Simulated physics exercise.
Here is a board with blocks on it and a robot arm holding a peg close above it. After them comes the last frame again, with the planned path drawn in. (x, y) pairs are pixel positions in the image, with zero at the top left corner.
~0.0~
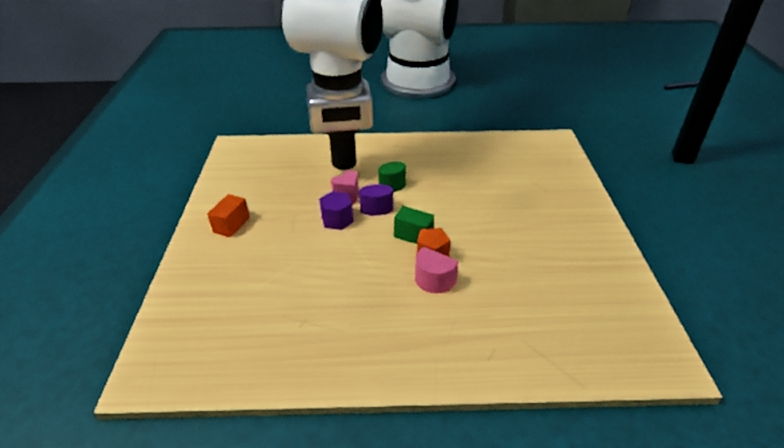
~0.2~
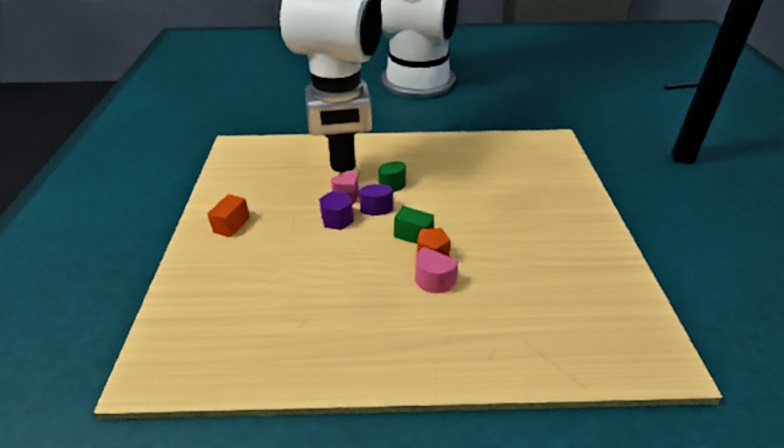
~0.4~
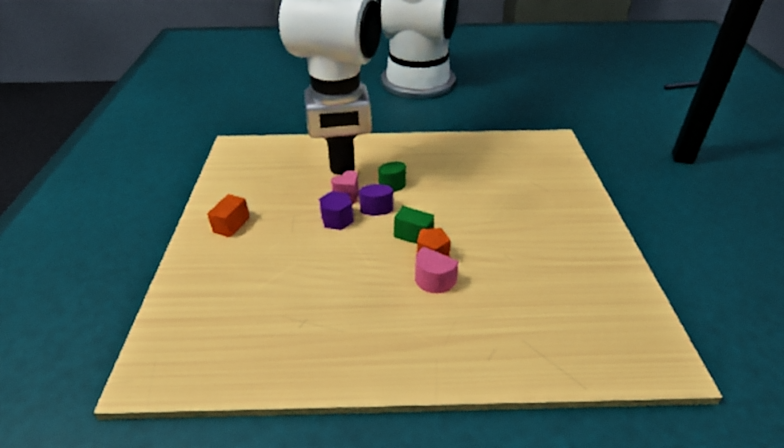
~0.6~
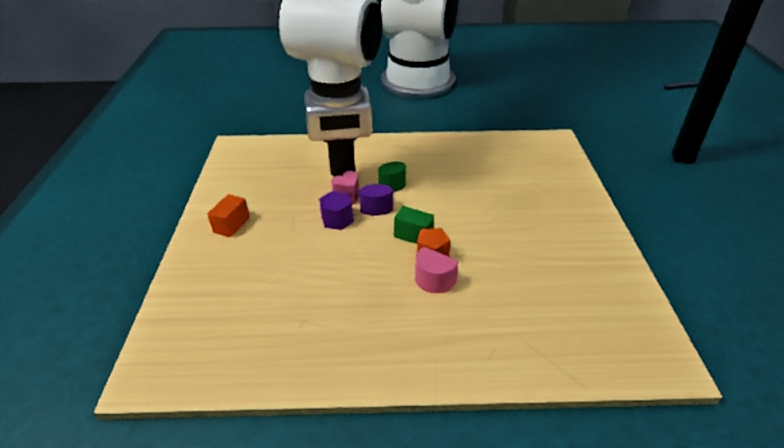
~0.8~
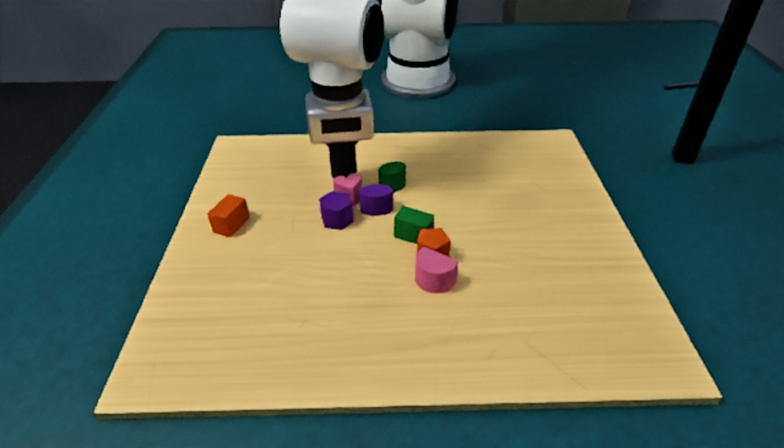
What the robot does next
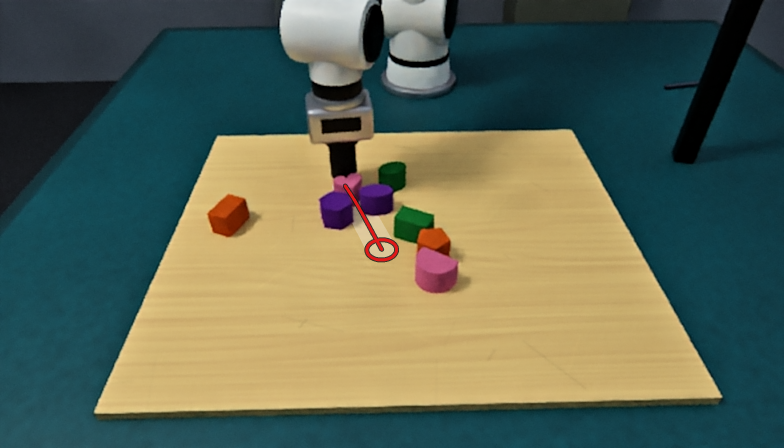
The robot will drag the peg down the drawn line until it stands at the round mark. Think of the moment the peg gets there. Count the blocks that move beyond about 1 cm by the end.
Three or more.
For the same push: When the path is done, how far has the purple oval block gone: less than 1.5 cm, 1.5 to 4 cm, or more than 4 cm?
It shifts by 1.5 to 4 cm.
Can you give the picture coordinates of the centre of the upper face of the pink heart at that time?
Pixel (382, 247).
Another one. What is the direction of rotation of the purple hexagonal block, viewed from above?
Overhead view: Clockwise.
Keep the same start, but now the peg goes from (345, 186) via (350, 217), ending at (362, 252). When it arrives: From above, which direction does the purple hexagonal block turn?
With the clock.
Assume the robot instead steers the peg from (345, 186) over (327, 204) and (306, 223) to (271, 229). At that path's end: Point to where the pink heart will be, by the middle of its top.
My best guess is (346, 191).
Path on the board, from (345, 186) directly to (382, 250).
On the path given first. One third of the way, peg (357, 194); purple hexagonal block (333, 209), turned 45° clockwise; pink heart (360, 200); purple oval block (387, 197), turned 60° anticlockwise.
Two thirds of the way, peg (369, 214); purple hexagonal block (332, 211), turned 55° clockwise; pink heart (371, 223), turned 10° clockwise; purple oval block (392, 200), turned 95° anticlockwise.
At the end, peg (381, 237); purple hexagonal block (332, 211), turned 55° clockwise; pink heart (382, 247), turned 20° clockwise; purple oval block (392, 200), turned 95° anticlockwise; green rectangular block in place.
